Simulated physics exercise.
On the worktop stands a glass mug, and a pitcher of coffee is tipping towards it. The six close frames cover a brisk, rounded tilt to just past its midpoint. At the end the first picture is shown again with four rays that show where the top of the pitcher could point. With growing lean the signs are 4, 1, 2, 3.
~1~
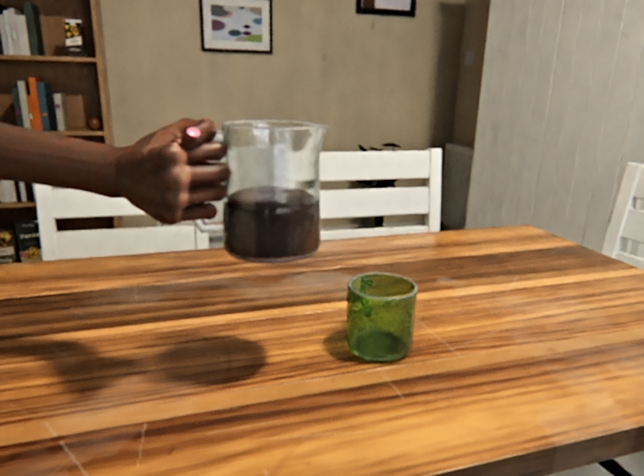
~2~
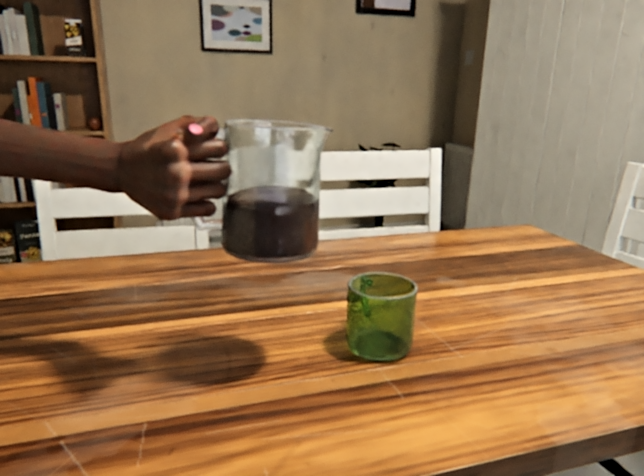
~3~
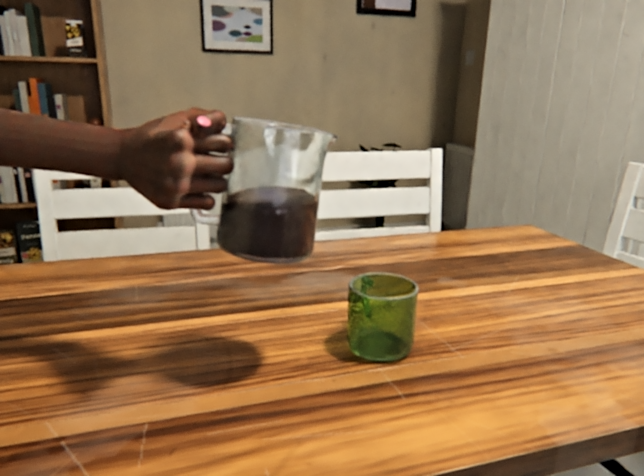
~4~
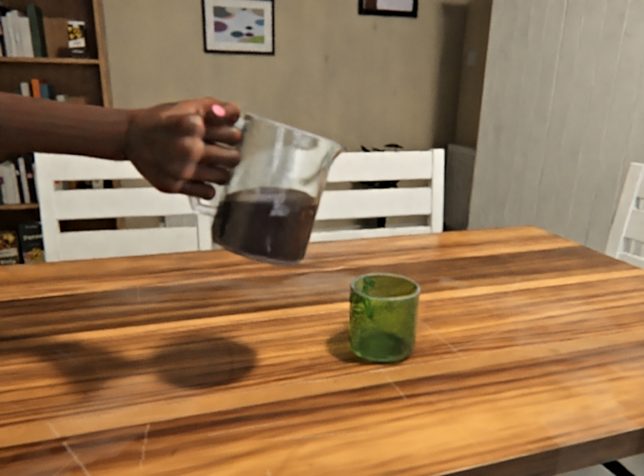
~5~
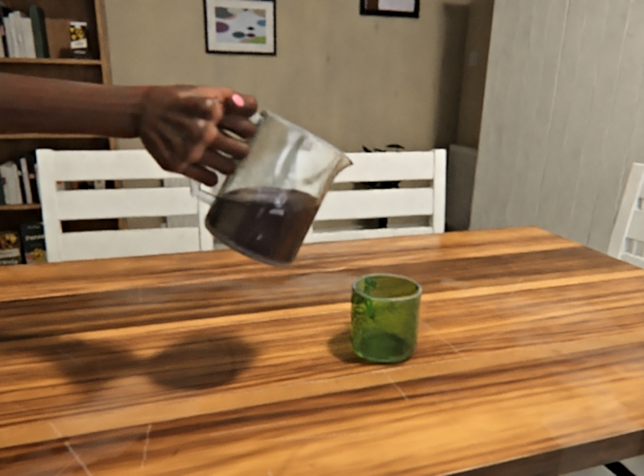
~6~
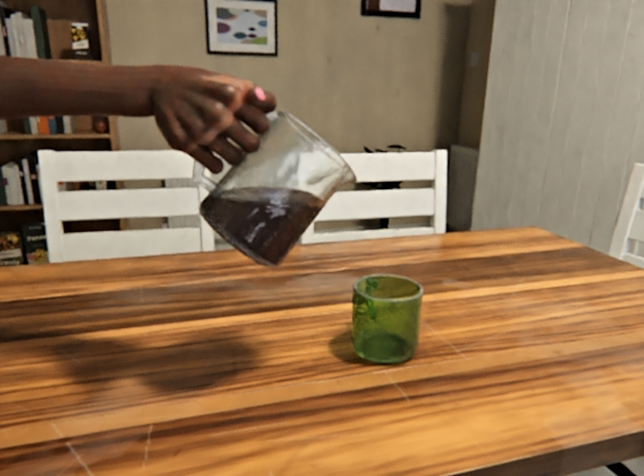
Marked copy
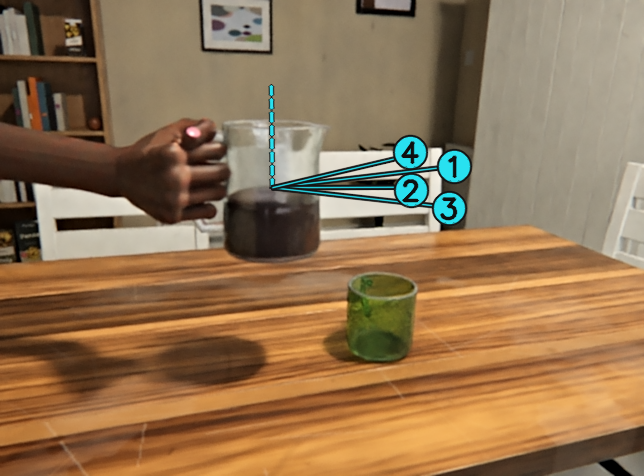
A hand tilting a clear glass pitcher of dark liquid rightward above a green glass cup on a striped wooden table.
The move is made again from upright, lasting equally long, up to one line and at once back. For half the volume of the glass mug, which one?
It is 4.
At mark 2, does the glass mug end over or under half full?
Over half.
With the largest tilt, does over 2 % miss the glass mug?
Yes.
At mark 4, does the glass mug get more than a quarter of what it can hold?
Yes.
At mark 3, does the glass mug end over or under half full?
Over.
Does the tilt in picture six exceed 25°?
Yes.
On the marked copy, 1 at (437, 168); 2 at (394, 187); 3 at (432, 205); 4 at (393, 159).
Choosing 1, the glass mug ends with about 63 % of what it can hold; 8 % of the coffee is spilt.
Choosing 2, the glass mug ends with about 78 % of what it can hold; 10 % of the coffee is spilt.
Choosing 3, the glass mug ends with about 93 % of what it can hold; 9 % of the coffee is spilt.
Choosing 4, the glass mug ends with about 51 % of what it can hold.
